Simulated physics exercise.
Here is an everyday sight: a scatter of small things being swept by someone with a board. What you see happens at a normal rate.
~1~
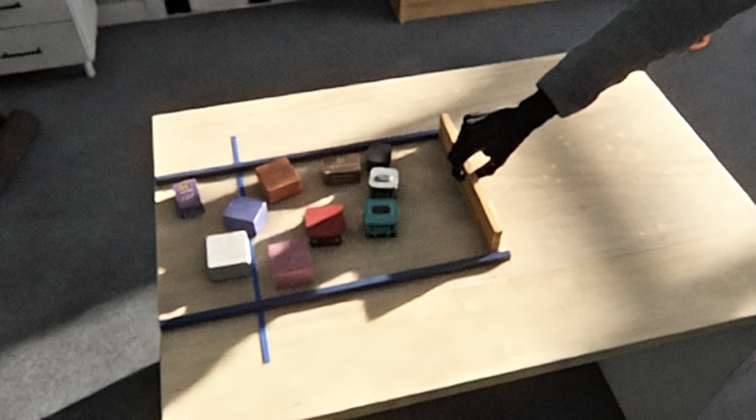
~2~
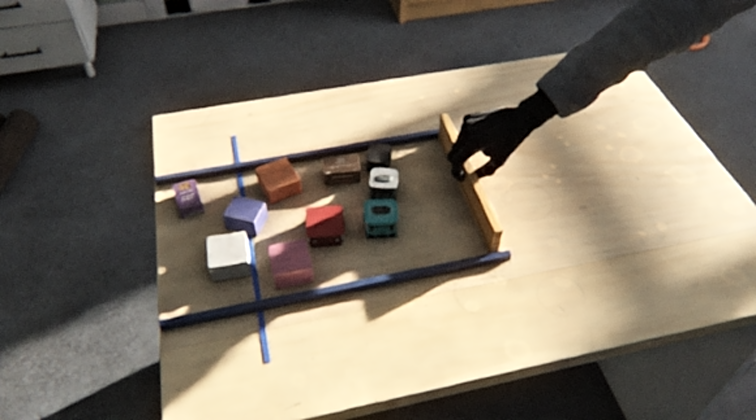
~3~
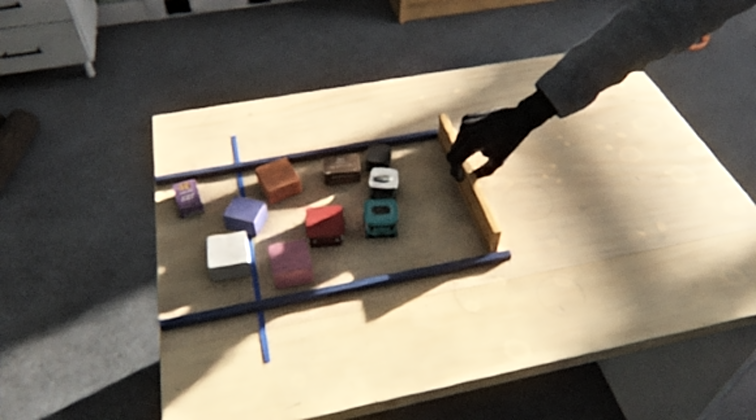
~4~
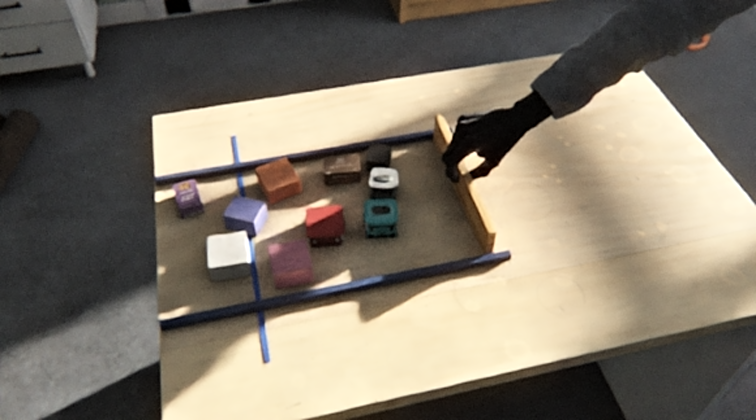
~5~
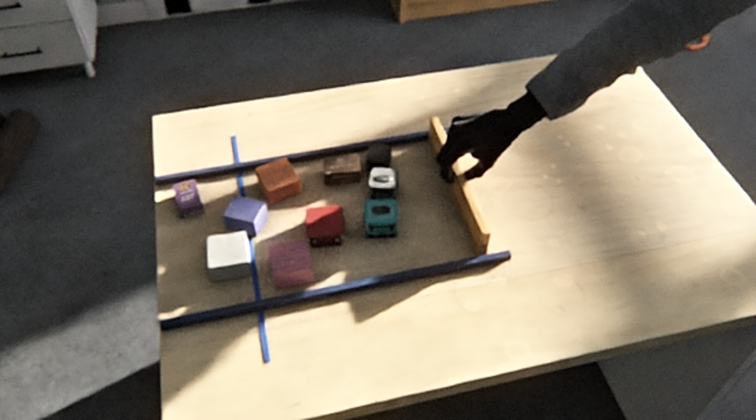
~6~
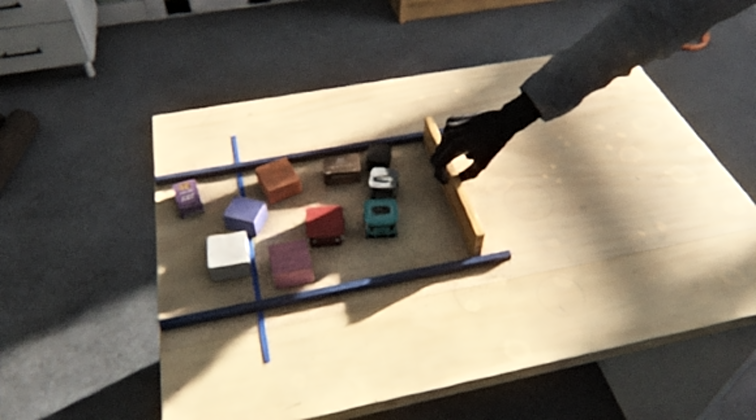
A black-gloved hand in a grey sleeve grips an upright wooden board on a pale tabletop, seen from above at an angle in a grey-carpeted room. Left of it, between two dark blue rails, sit purple, orange, brown, blue, white, red and turquoise blocks and small objects, with blue tape crossing among them. The hand slides the board slightly left while the objects and camera stay still.
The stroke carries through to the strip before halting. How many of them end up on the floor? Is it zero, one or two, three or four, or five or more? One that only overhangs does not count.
Just one or two tumble.
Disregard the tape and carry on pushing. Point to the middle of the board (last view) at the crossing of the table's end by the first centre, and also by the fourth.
I'd say close to (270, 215), then close to (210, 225).
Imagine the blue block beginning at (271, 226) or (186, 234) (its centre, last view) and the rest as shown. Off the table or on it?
First: Safe; second: Safe.
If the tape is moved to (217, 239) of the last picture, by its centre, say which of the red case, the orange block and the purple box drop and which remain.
Red case stays put, orange block goes off, purple box goes off.
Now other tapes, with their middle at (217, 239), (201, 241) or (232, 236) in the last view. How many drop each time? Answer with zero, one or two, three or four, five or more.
First 3 or 4, then 5 or more, then three or four.
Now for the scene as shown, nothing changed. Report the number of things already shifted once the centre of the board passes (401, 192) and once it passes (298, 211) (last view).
First 2, after that 10.
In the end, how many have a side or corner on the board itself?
It ends up touching 4.
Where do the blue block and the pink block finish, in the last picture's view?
Final centres, in order: Near (178, 222), near (235, 284).
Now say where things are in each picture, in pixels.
Purple box (188, 198); white block (229, 256); blue block (246, 216); board (468, 180); tape (248, 233), in the first frame.
White block (229, 256); brown box (342, 170), in the second frame.
Blue block (246, 216); orange block (278, 180), in the third frame.
Purple box (189, 199); turquoise case (381, 218), in the fourth frame.
White block (229, 256); grey case (384, 185), in the fifth frame.
Purple box (189, 199); white block (229, 256); blue block (246, 216); board (451, 183); tape (248, 233), in the sixth frame.
Soon after, none off yet; purple box at rest near (189, 199); white block at rest near (229, 256); blue block at rest near (246, 216).
At rest, the number that fall off is one or two; fallen, purple box.
